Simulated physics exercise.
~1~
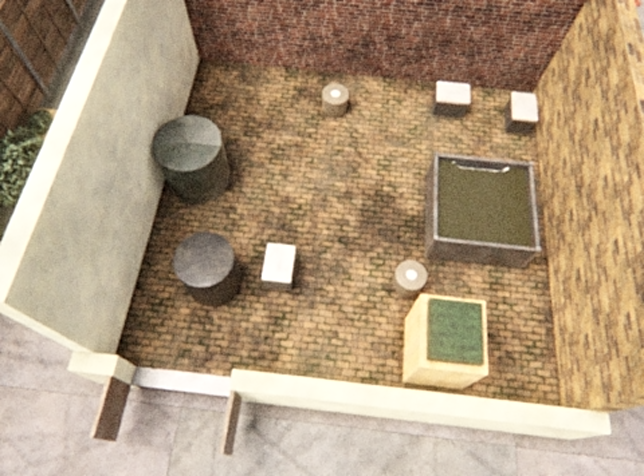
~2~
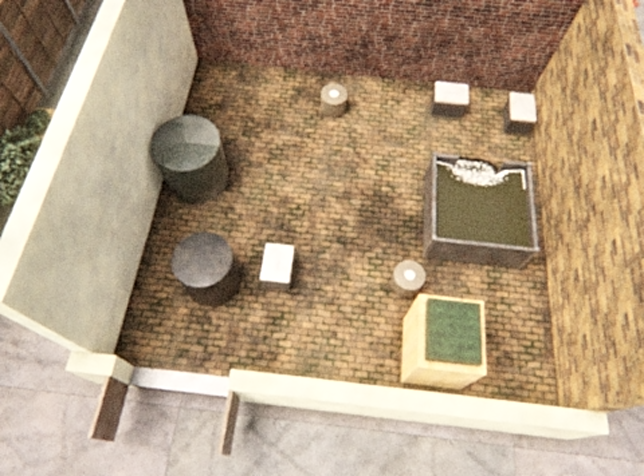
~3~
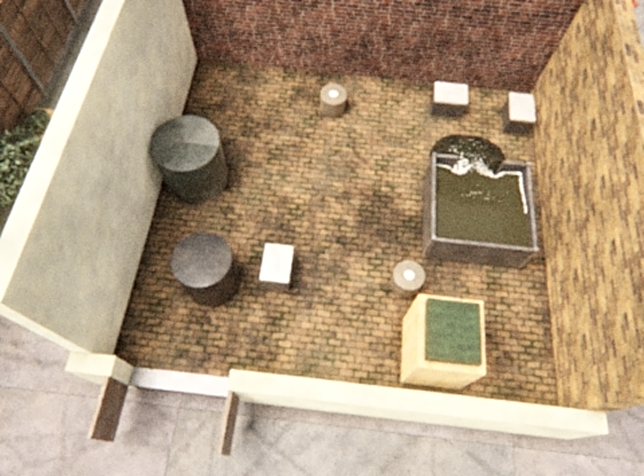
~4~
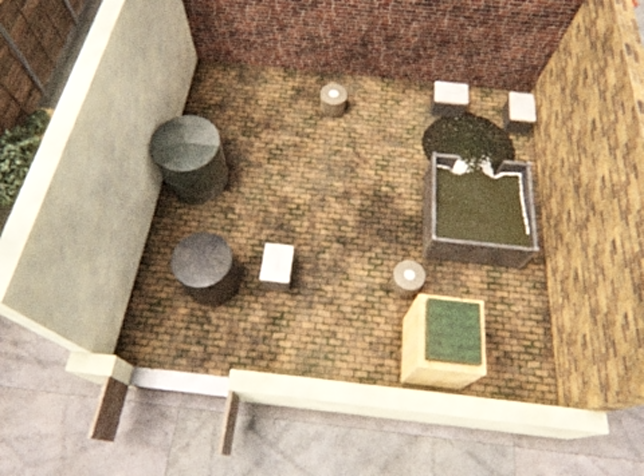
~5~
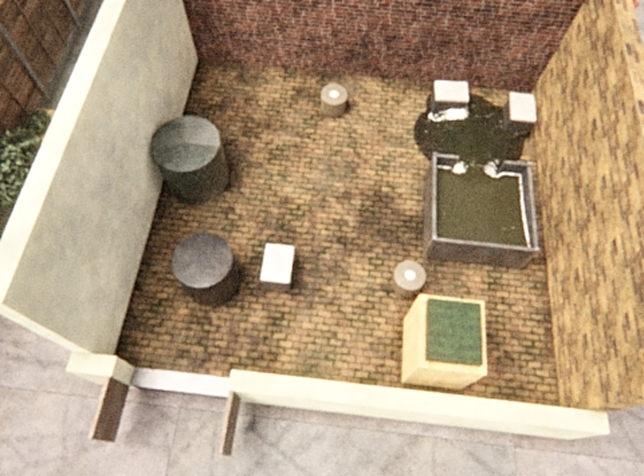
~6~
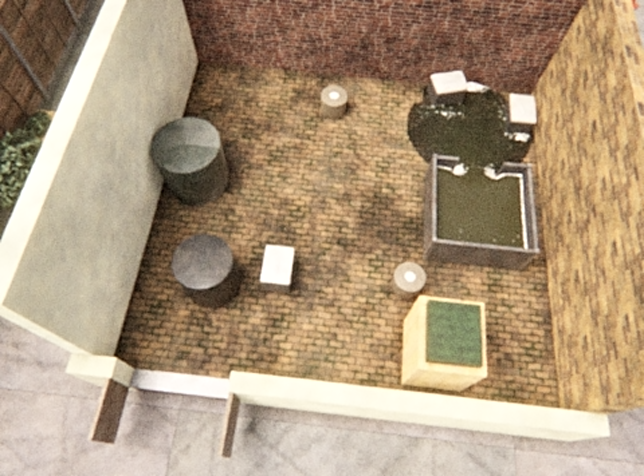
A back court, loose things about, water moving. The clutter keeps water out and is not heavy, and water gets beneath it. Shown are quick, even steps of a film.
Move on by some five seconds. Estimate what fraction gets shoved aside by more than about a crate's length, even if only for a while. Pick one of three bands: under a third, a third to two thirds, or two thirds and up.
A third to two thirds.
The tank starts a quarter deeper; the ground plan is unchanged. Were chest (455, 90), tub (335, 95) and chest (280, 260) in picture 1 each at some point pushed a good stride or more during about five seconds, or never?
First one cleared the mark, second one cleared the mark, third one missed the mark.
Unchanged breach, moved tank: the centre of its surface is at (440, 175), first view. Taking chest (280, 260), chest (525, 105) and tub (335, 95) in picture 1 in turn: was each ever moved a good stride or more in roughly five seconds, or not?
Well, the first one didn't get far, the second got driven a long way, and the third didn't get far.
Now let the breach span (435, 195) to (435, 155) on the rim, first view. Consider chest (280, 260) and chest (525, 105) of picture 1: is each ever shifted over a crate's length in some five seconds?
Result, first then second: At least that distance; a shorter distance.
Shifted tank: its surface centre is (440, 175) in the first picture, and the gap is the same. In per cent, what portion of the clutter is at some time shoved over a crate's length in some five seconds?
About 40 per cent.
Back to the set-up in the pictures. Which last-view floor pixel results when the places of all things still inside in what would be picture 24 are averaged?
Near (363, 167).
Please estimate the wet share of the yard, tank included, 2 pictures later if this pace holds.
By my count it's near 20 in a hundred.
A moment on, 0 of 5 are well off their spots; 1 afloat.
Next, 1 of 5 are well off their spots; 2 afloat.
Later, 2 of 5 are well off their spots; 2 afloat.
In the end, 2 of 5 are well off their spots, and 2 have been at some point; 2 afloat.
